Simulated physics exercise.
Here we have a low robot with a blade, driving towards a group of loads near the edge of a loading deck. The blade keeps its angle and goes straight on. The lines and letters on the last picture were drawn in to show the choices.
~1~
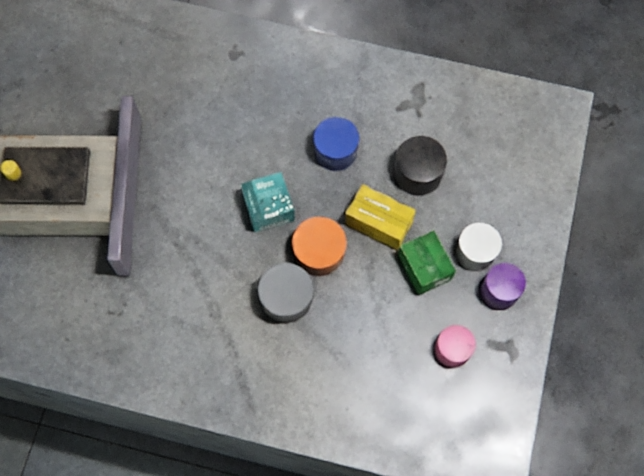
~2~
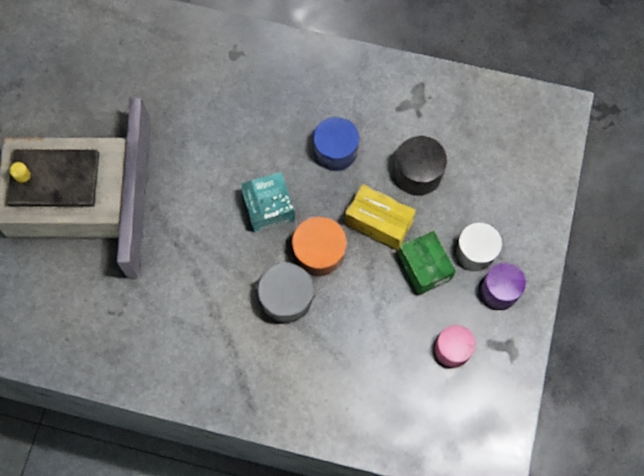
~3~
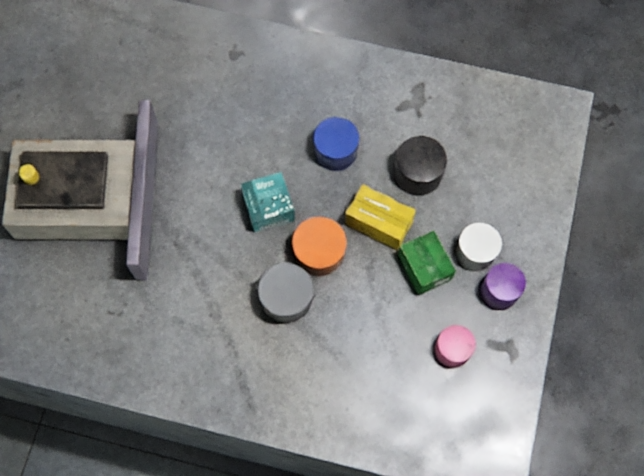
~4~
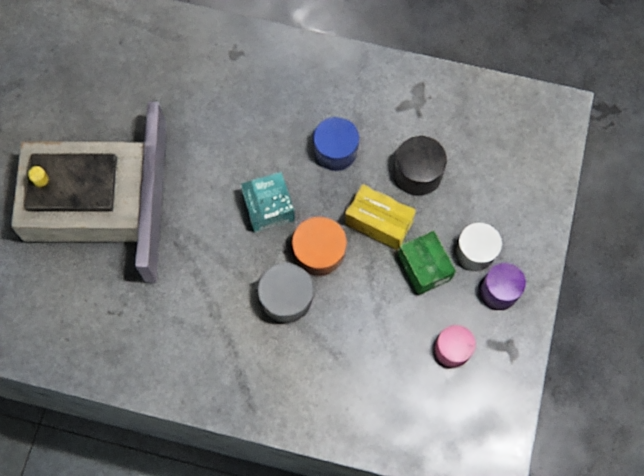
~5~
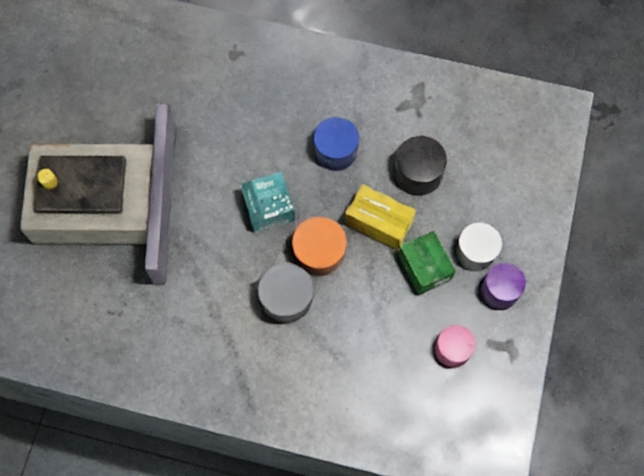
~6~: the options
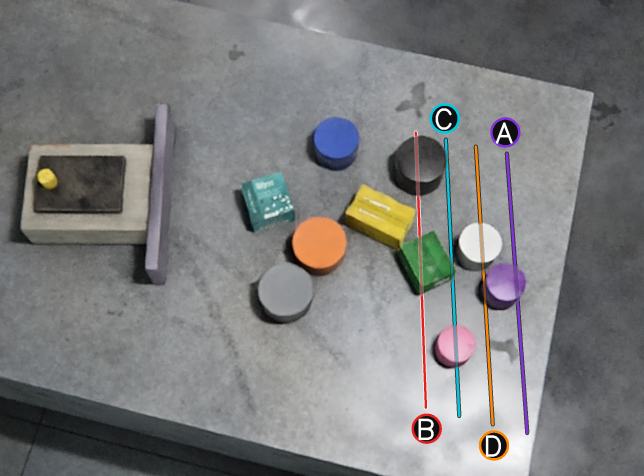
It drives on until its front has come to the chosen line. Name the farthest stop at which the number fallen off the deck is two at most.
D.
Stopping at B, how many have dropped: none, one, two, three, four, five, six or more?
The count is none.
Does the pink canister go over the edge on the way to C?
By then, no.
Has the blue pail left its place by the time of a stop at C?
Yes.
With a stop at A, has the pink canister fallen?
No.
On the marked copy, A at (517, 286); B at (421, 263); C at (452, 270); D at (484, 278).
Taking D. A third of the way, robot (203, 211); grey pail (307, 296); orange pail (328, 249).
Two thirds of the way, robot (321, 240); white pail (509, 250); green box (468, 266).
When it is over, robot (415, 262); purple canister over the edge; white pail over the edge; two fallen.
As for the rest, A drops four; B is within the limit but short; C is within the limit but short.
